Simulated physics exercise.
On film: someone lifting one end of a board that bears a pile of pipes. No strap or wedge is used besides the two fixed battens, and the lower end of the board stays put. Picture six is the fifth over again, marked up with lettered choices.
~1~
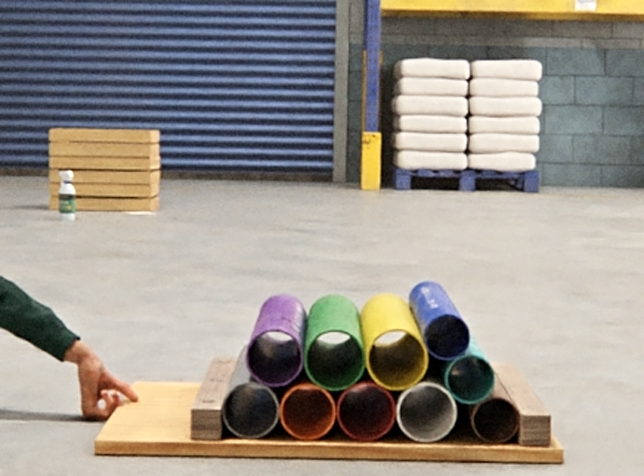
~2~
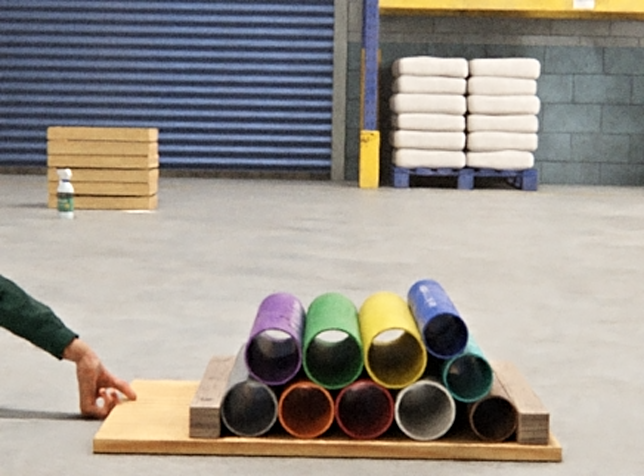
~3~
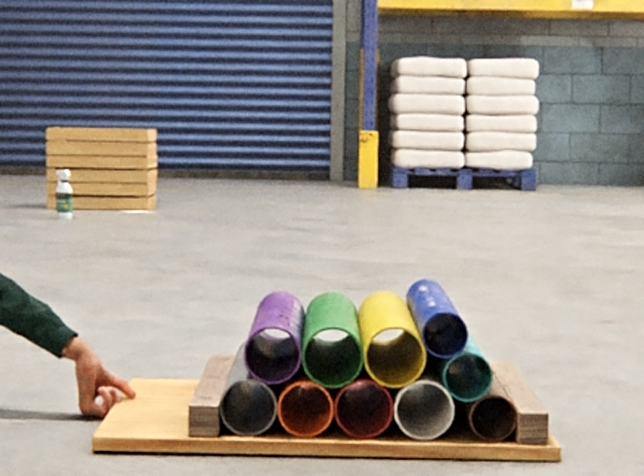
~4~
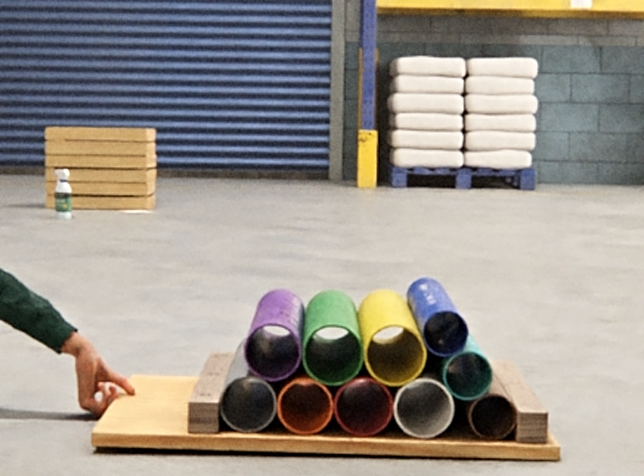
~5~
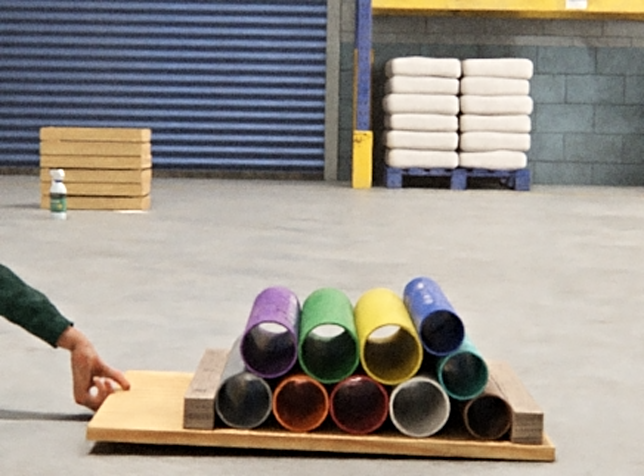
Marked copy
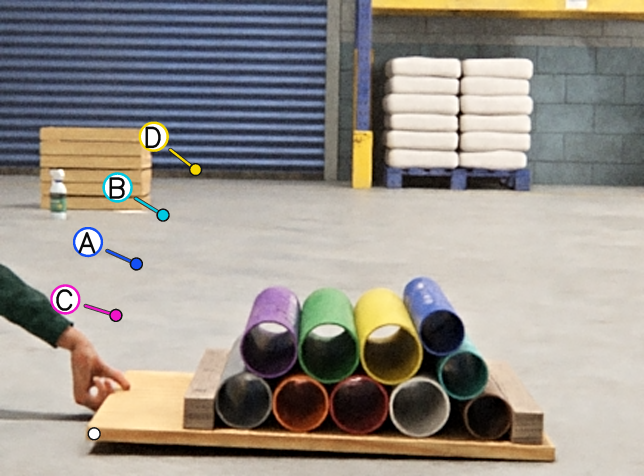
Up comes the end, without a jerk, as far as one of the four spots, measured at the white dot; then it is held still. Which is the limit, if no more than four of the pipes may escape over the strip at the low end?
The highest mark that will do is A.
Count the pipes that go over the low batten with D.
With D, five.
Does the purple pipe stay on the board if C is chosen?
Yes, with C.
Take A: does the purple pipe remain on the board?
The purple pipe: Yes.
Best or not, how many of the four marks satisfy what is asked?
Two of them.
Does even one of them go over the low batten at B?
At B: Yes.
On the marked copy, A at (136, 264); B at (163, 215); C at (116, 316); D at (196, 170); the white dot at (94, 434).
Taking A. A third of the way, board at 15°.
Two thirds of the way, board at 24°.
When it is over, board at 24°, two over the low batten (turquoise, blue).
As for the rest, B five over the low batten; C two over the low batten (turquoise, blue); D five over the low batten.
